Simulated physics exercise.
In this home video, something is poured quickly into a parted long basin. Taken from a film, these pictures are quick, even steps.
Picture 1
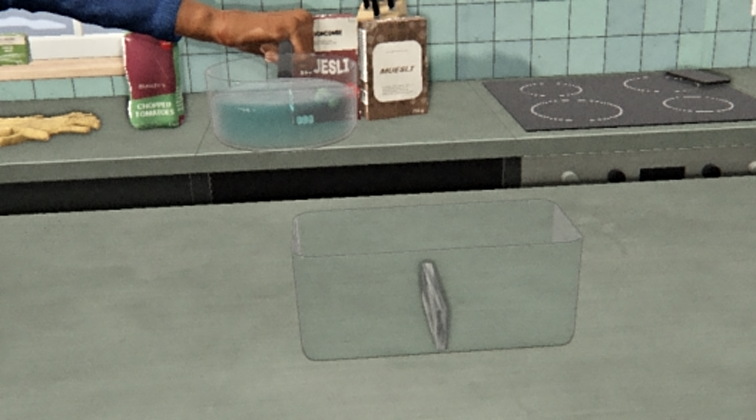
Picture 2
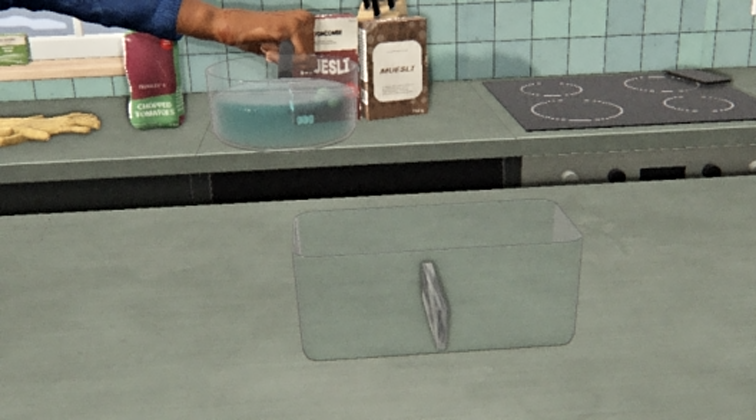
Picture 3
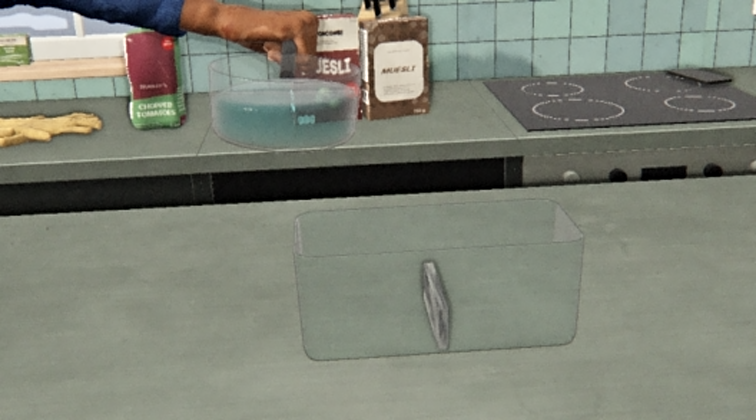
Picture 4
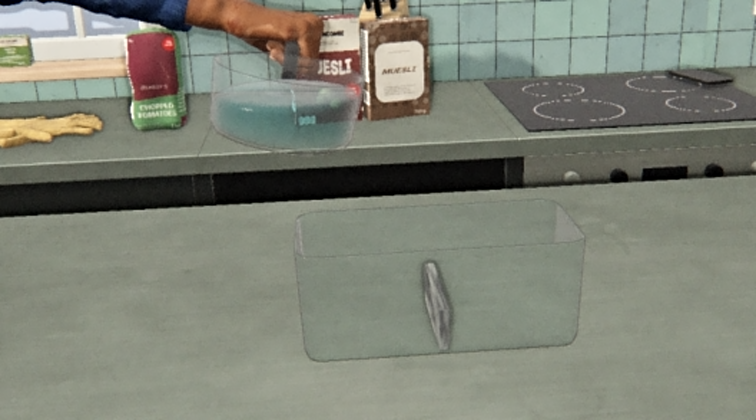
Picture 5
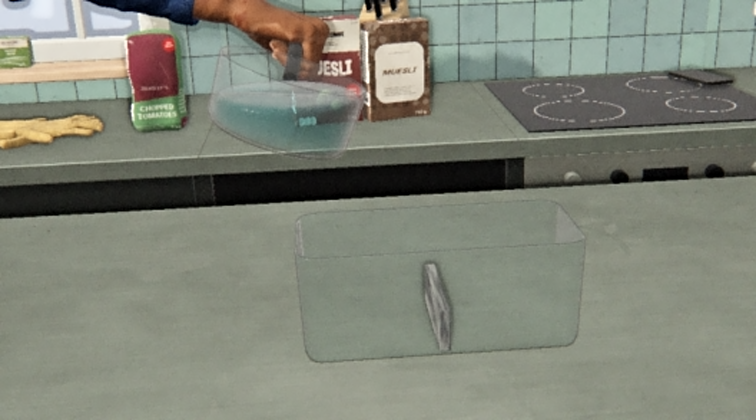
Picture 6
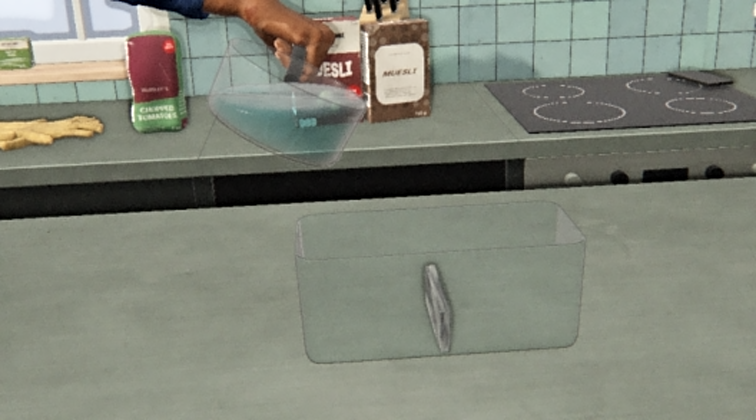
A hand at the back counter held a clear round container of blue-green liquid, barely moving it at first, then tilted it steadily down to the right behind an empty, clear long basin.
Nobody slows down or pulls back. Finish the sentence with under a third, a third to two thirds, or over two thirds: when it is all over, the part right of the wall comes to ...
When it is all over, the part right of the wall comes to under a third.
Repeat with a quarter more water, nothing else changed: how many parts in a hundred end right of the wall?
Near 35 parts in a hundred.
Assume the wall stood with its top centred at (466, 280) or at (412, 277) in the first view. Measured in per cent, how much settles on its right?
About 5 and 45 per cent.
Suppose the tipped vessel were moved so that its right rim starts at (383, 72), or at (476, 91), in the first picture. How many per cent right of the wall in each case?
50 and 90 per cent.
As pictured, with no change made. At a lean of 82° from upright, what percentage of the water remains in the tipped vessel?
I'd reckon near 35 percent is still held at that tilt.
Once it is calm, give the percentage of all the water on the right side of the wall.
I'd put it at around 15 %.
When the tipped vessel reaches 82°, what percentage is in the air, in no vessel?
About 45 %.
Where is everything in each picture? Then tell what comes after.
In the first picture, tilt 0°; pouring edge (356, 66); surface from (213, 95) to (353, 89); the long basin's rim runs from (294, 236) to (568, 220); the wall's top is at (434, 286).
In the second picture, tilt 1°; pouring edge (357, 68); surface from (213, 95) to (354, 89).
In the third picture, tilt 5°; pouring edge (360, 73); surface from (215, 94) to (356, 90).
In the fourth picture, tilt 11°; pouring edge (363, 81); surface from (215, 94) to (358, 92).
In the fifth picture, tilt 19°; pouring edge (365, 93); surface from (215, 95) to (360, 95).
In the sixth picture, tilt 29°; pouring edge (365, 107); surface from (213, 91) to (365, 98).
A moment on, the tilt is 82° and 37 per cent is still to pour, 17 is left of the wall and 2 right of it.
Next, the tilt is 94° and 12 per cent is still to pour, 65 is left of the wall and 15 right of it.
Then the tilt is 94° and 3 per cent is still to pour, 77 is left of the wall and 15 right of it.
Later the tilt is 94° and 1 per cent is still to pour, 81 is left of the wall and 15 right of it.
In the end 83 per cent lies left of the wall, 16 right of it and 2 outside.
